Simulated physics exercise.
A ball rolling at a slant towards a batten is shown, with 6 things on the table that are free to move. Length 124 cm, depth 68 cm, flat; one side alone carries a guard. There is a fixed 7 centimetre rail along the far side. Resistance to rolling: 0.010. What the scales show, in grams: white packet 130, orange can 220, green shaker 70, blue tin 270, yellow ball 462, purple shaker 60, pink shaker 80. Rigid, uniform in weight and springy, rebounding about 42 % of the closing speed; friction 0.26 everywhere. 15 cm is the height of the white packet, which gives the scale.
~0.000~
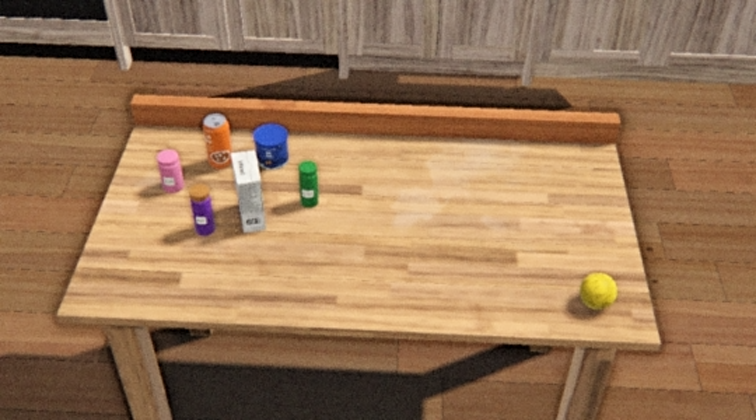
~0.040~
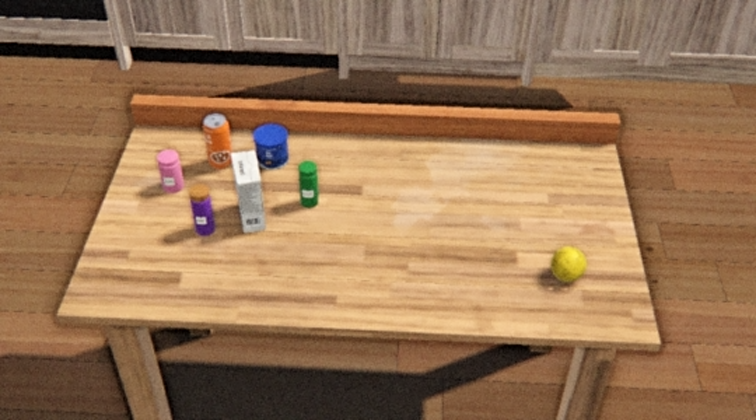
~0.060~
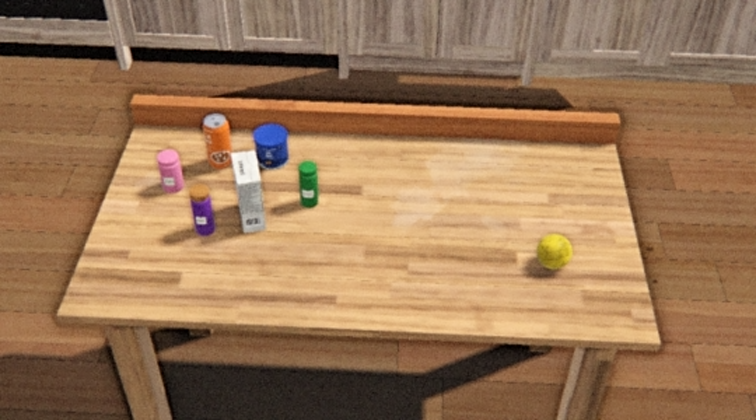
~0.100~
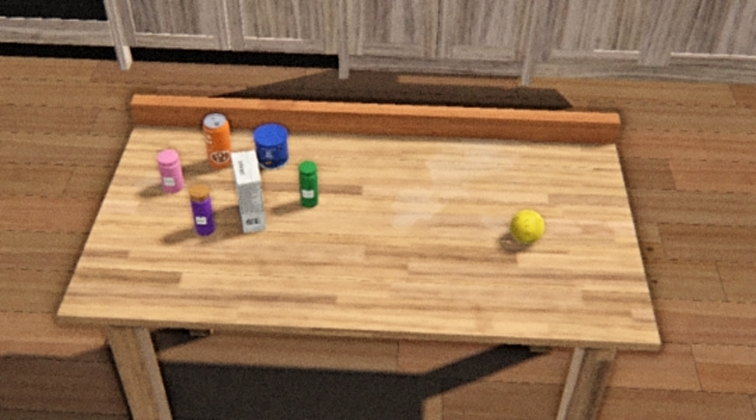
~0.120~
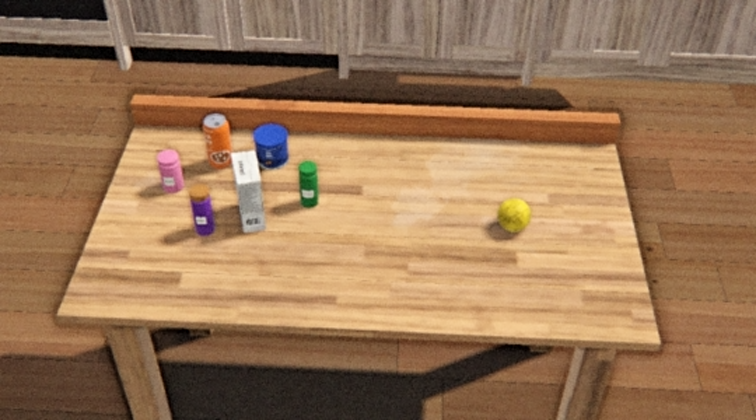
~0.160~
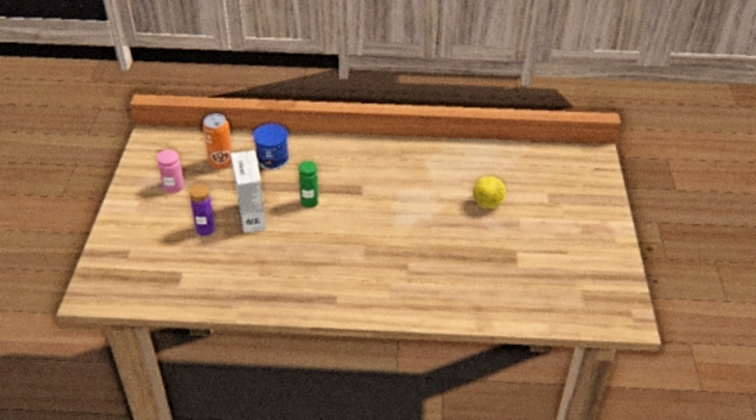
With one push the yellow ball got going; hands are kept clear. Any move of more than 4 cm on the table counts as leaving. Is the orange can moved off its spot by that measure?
It doesn't travel far.
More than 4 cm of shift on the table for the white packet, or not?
The white packet moves off its spot.
After 0.86 s, yellow ball near (168, 188); white packet moved 8 cm; pink shaker moved 5 cm.
After 1.36 s, yellow ball near (24, 355); pink shaker now off the table; white packet moved 8 cm.
In the end (1.8 s), off the table, pink shaker; not toppled but over 4 cm from the start, white packet; the other 4 under 4 cm from the start. At the end, from the last picture's camera, orange can near (218, 143).
